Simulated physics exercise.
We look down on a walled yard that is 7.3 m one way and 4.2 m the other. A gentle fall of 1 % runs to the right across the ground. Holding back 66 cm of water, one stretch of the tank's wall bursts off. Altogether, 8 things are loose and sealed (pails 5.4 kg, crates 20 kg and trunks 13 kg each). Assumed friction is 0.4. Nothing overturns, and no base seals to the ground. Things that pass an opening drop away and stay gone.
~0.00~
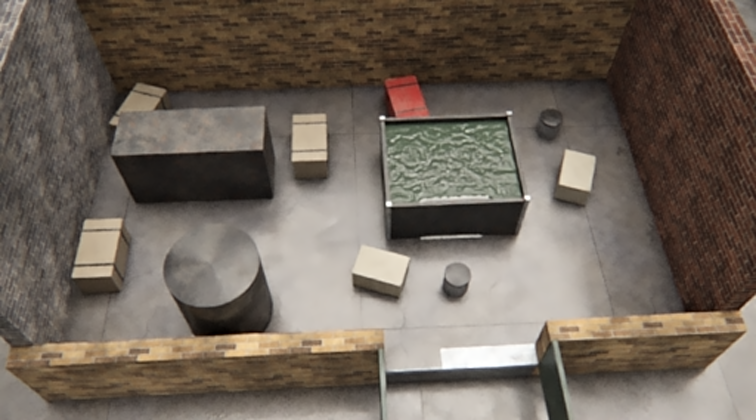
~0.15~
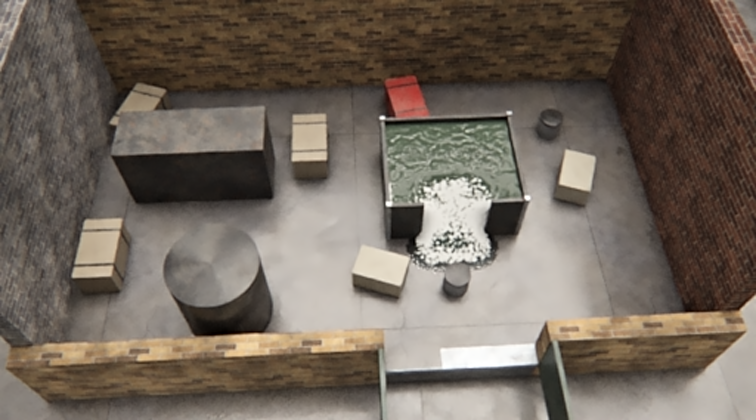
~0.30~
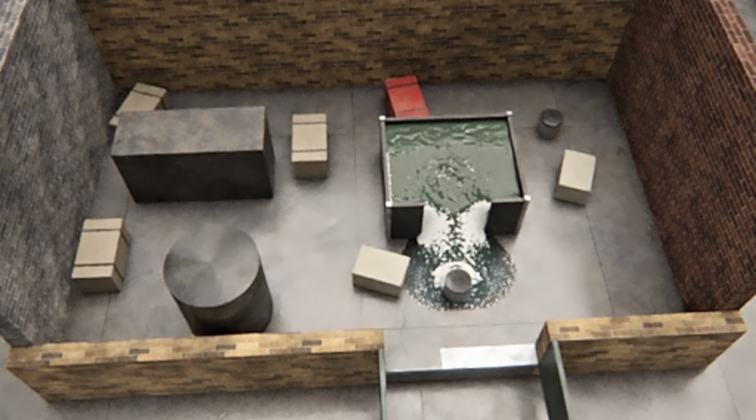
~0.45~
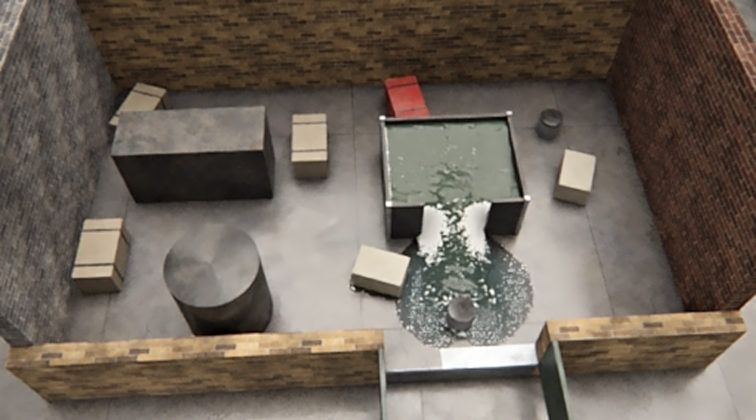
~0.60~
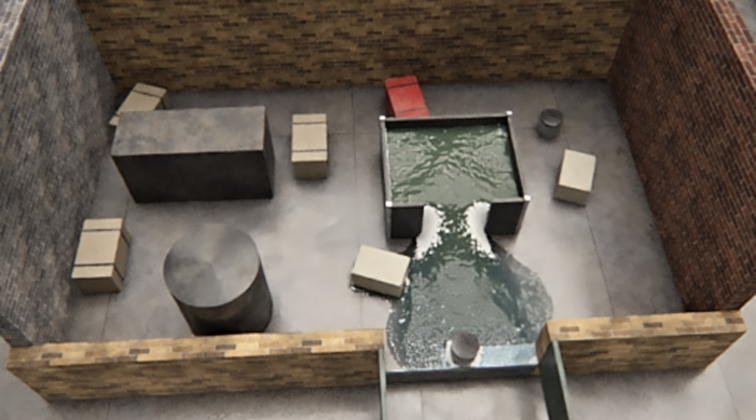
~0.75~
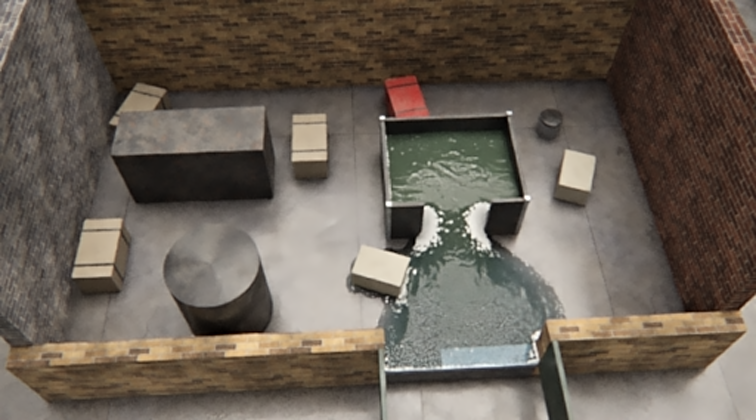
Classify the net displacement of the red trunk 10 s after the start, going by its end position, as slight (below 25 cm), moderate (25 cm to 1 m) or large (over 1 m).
Slight.
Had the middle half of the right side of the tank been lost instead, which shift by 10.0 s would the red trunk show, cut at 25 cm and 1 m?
Well, the red trunk goes a long way then.
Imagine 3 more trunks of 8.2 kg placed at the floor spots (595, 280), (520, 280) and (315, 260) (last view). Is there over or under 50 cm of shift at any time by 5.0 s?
Going one by one: Too far, too far, not far enough.
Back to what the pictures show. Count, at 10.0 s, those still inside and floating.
That would be 0 of them.
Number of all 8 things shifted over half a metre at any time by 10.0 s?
That comes to 1.
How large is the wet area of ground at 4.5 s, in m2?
The covered patch comes to about 15 m2.
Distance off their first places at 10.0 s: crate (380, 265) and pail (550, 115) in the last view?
In that order: 40 cm, 0 cm.
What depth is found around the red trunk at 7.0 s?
Near 0 cm deep.
After 2.0 s the red trunk is near (406, 98), 0.0 m from its start, aground; 1 of 8 are out; 0 afloat.
After 4.5 s the red trunk is near (406, 98), 0.0 m from its start, aground; 1 of 8 are out; 0 afloat.
After 7.0 s the red trunk is near (406, 98), 0.0 m from its start, aground; 1 of 8 are out; 0 afloat.
After 10.0 s the red trunk is near (406, 98), 0.0 m from its start, aground; 1 of 8 are out; 0 afloat.
